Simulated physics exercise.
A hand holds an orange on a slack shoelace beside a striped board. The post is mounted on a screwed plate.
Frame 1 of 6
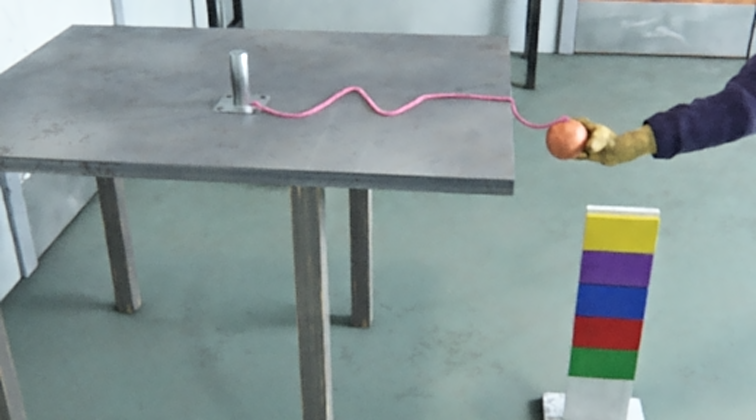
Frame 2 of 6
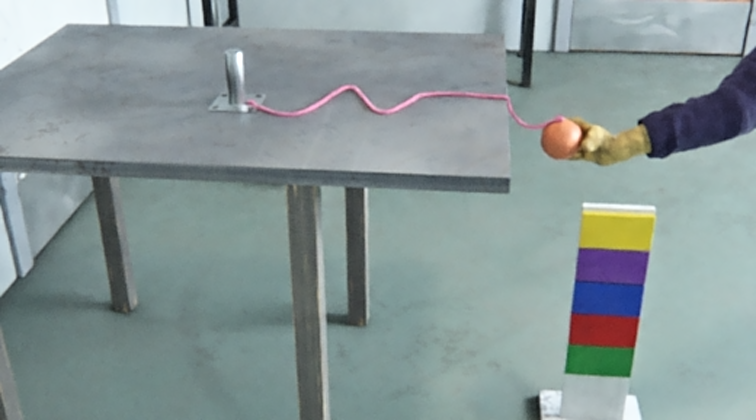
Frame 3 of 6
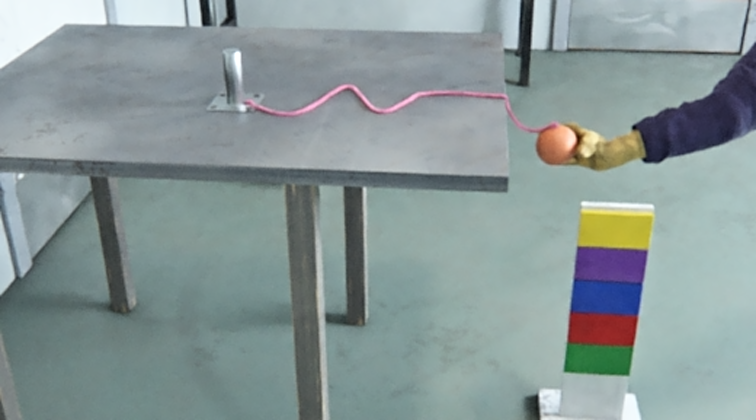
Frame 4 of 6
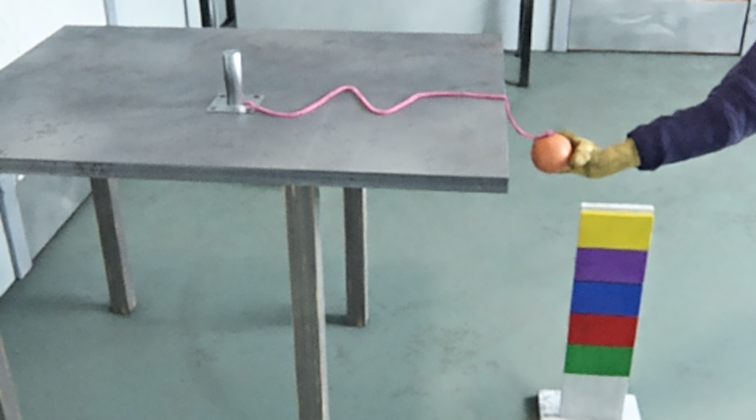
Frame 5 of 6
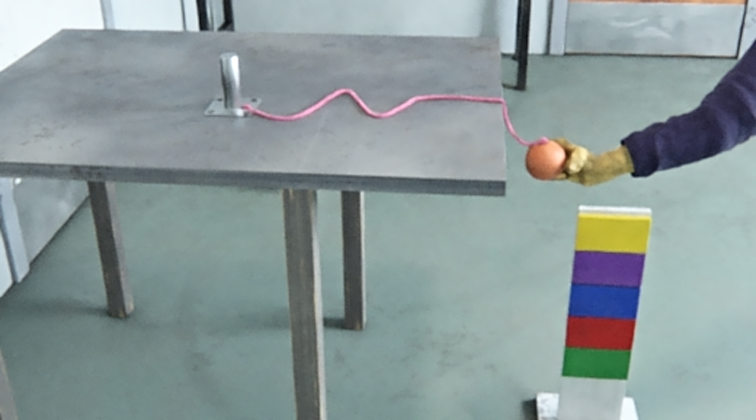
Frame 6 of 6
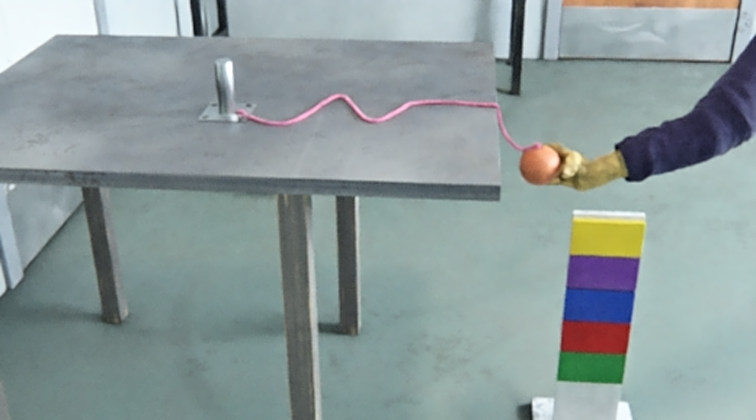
The clip shows a gloved hand holding an orange ball-like object on a slack pink cord tied to a post on a metal table, moving it slightly left and downward beside an upright board with coloured stripes.
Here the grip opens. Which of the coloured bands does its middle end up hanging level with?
It ends up level with the blue band.
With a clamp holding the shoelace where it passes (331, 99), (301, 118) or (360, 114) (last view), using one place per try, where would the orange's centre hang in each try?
Near (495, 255), then (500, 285), then (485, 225).
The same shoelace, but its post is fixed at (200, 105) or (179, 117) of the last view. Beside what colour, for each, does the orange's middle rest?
Result per try, in order: Purple / purple.
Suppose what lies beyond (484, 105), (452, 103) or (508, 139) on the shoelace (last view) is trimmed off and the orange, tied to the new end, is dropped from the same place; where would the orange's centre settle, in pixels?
Respectively (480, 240), (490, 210) and (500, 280).
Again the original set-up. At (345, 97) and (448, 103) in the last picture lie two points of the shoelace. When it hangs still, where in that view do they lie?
The first moves to (401, 111), the second to (496, 186).
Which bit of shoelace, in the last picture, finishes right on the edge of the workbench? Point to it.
About (392, 115).
Soon after, orange near (512, 282); level with purple.
Then, orange near (461, 302); level with blue.
Further on, orange near (494, 302); level with blue.
At rest, orange near (496, 304); level with blue. At blue.
